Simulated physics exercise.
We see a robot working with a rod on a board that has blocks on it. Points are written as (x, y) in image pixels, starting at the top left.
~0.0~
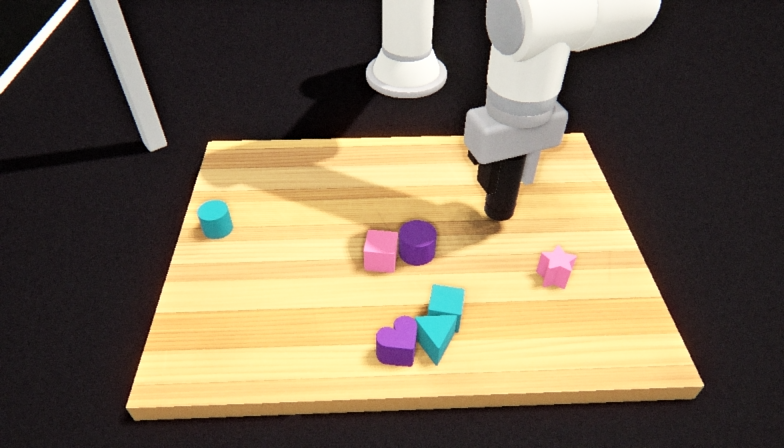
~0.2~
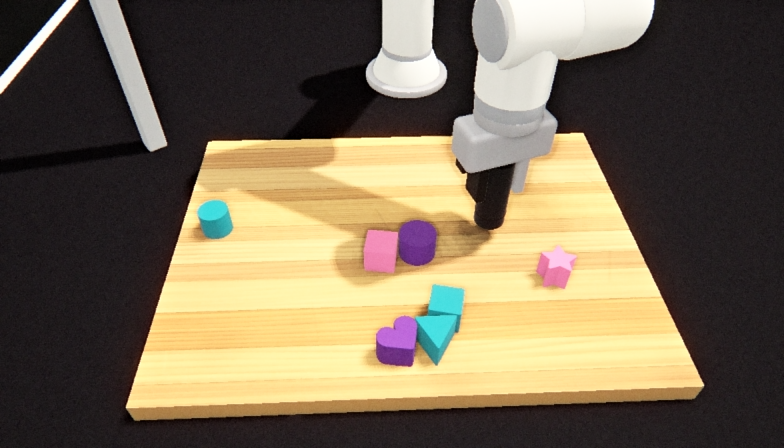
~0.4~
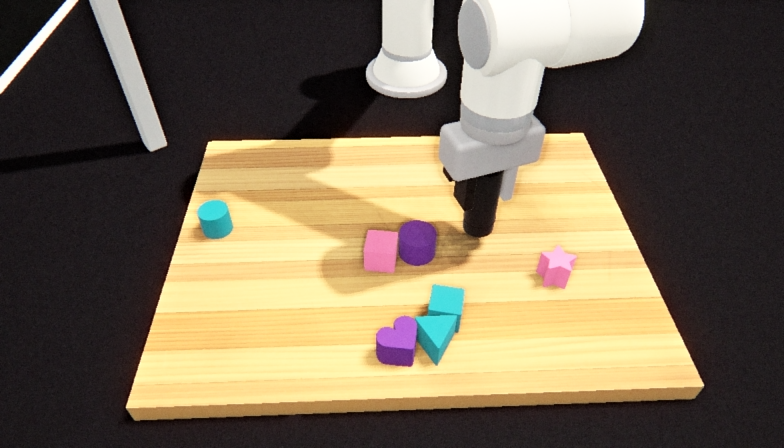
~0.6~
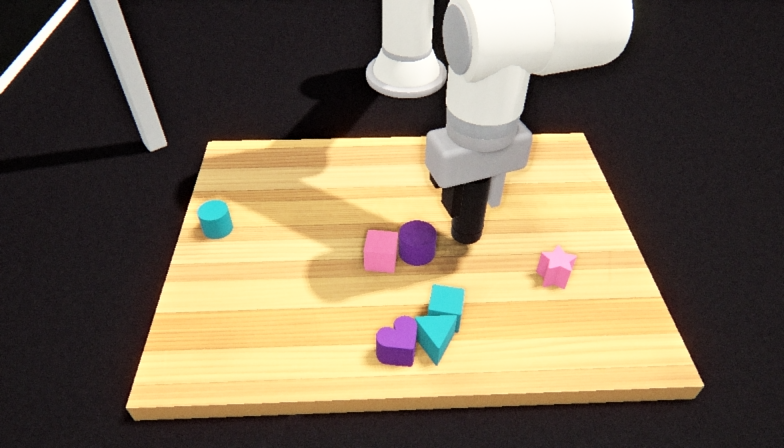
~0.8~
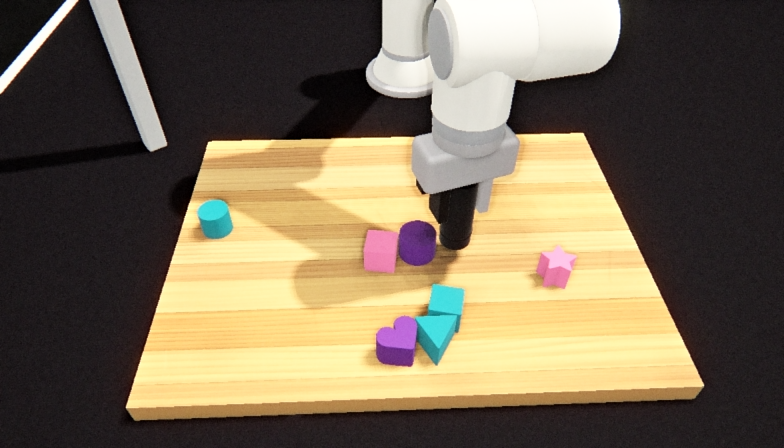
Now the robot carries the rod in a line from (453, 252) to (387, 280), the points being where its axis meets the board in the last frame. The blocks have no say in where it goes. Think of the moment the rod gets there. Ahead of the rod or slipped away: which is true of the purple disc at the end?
It is no longer ahead.
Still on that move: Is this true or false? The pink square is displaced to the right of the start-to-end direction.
True.
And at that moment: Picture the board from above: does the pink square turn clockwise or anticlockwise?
Prediction: Counterclockwise.
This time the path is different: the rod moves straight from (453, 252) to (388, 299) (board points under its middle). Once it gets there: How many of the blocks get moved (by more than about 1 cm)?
There will be two blocks displaced.
The first path, step by step. Halfway along, rod (421, 254); pink square (356, 241), turned 45° anticlockwise; purple disc (391, 233).
At the end, rod (387, 268); pink square (346, 241), turned 40° anticlockwise; purple disc (381, 234); turquoise square not moved.
